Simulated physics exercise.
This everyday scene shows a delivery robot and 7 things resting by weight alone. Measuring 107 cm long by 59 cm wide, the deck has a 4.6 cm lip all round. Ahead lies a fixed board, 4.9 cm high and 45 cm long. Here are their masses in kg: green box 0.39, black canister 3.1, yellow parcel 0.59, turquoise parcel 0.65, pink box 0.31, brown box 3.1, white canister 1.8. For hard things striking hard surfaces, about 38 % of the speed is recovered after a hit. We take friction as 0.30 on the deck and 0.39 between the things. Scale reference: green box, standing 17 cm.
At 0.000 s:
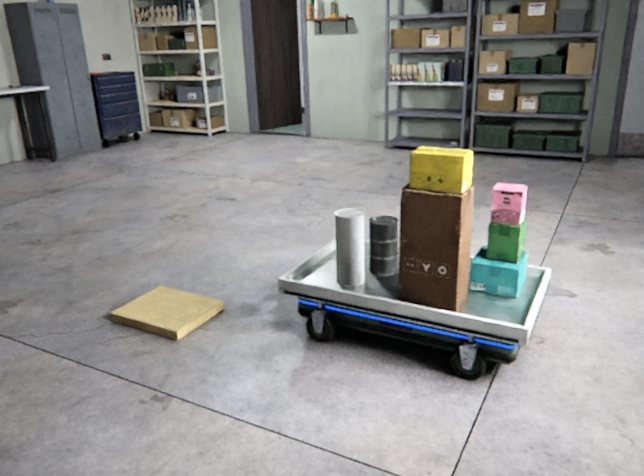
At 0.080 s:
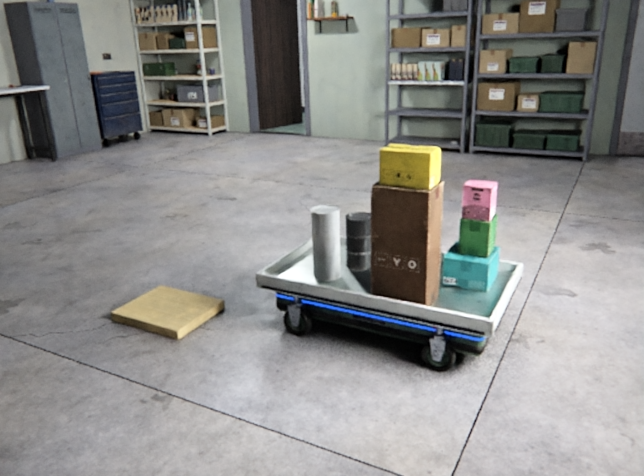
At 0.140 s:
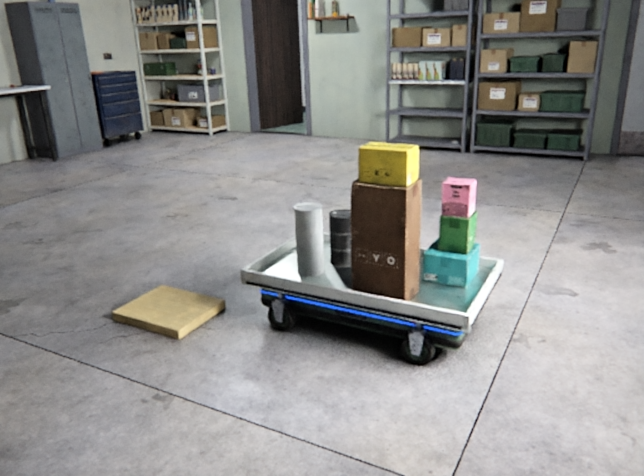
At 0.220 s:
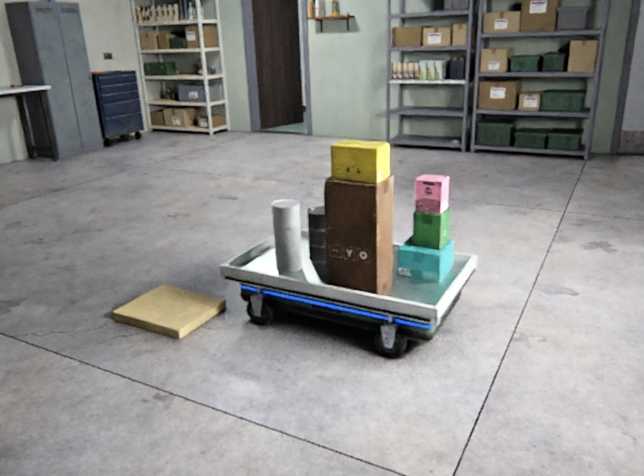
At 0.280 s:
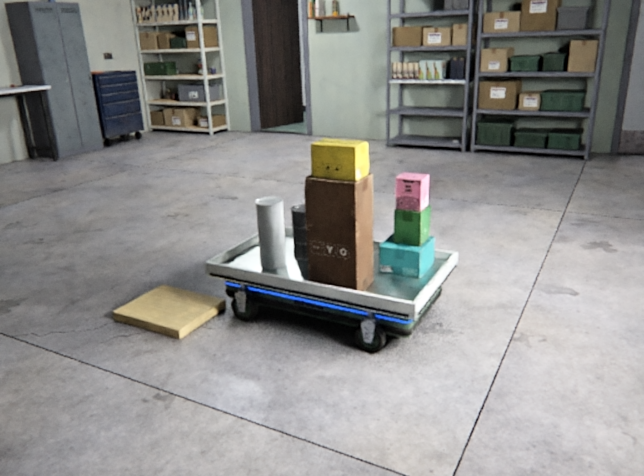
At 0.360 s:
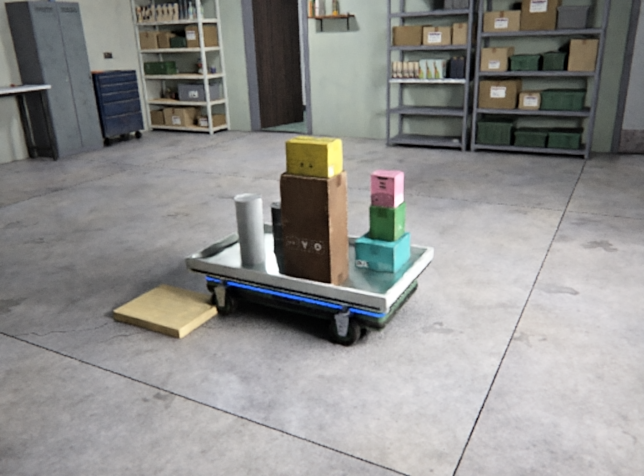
The video shows a low wheeled cart carrying two canisters, a tall brown box topped by a yellow parcel, and a stack of turquoise, green and pink boxes, rolling steadily left across a concrete floor toward a flat tan slab.
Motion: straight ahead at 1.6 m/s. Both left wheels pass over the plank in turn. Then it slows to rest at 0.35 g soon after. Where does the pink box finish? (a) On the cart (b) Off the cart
The answer is b.
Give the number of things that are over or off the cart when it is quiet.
It adds up to 5.
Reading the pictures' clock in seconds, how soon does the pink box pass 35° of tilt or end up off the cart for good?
I'd put it at some 1.3 s.
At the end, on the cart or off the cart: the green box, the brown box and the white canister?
Green box: Goes out of bounds; brown box: Goes out of bounds; white canister: Goes out of bounds.
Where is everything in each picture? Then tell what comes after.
In the first picture, 0 cm covered; pink box (509, 204); green box (506, 238).
In the second picture, 13 cm covered; yellow parcel (410, 166); turquoise parcel (471, 266).
In the third picture, 22 cm covered; brown box (386, 240); white canister (309, 240).
In the fourth picture, 35 cm covered; green box (431, 226); black canister (322, 234).
In the fifth picture, 45 cm covered; yellow parcel (340, 159); turquoise parcel (407, 254).
In the sixth picture, 58 cm covered; pink box (387, 188); brown box (315, 228).
Around 0.86 s, 138 cm covered; pink box shifted 3 cm near (251, 164); white canister at 20° to upright; yellow parcel at 4° to upright.
Around 1.36 s, 216 cm covered; pink box now off the cart; yellow parcel at 48° to upright; brown box at 36° to upright.
Around 1.66 s, 238 cm covered; green box now off the cart; yellow parcel at 71° to upright; brown box at 69° to upright.
Around 2.16 s, 238 cm covered, stopped; brown box and white canister now off the cart; yellow parcel on its side; black canister shifted 14 cm.
Finally (3.0 s), off the cart, green box, pink box, brown box and white canister; on their side or leaning hard on the cart, yellow parcel; not toppled but over 10 cm from the start, black canister; turquoise parcel still in place (within 10 cm). Final places as that camera would see them, pink box near (112, 216).
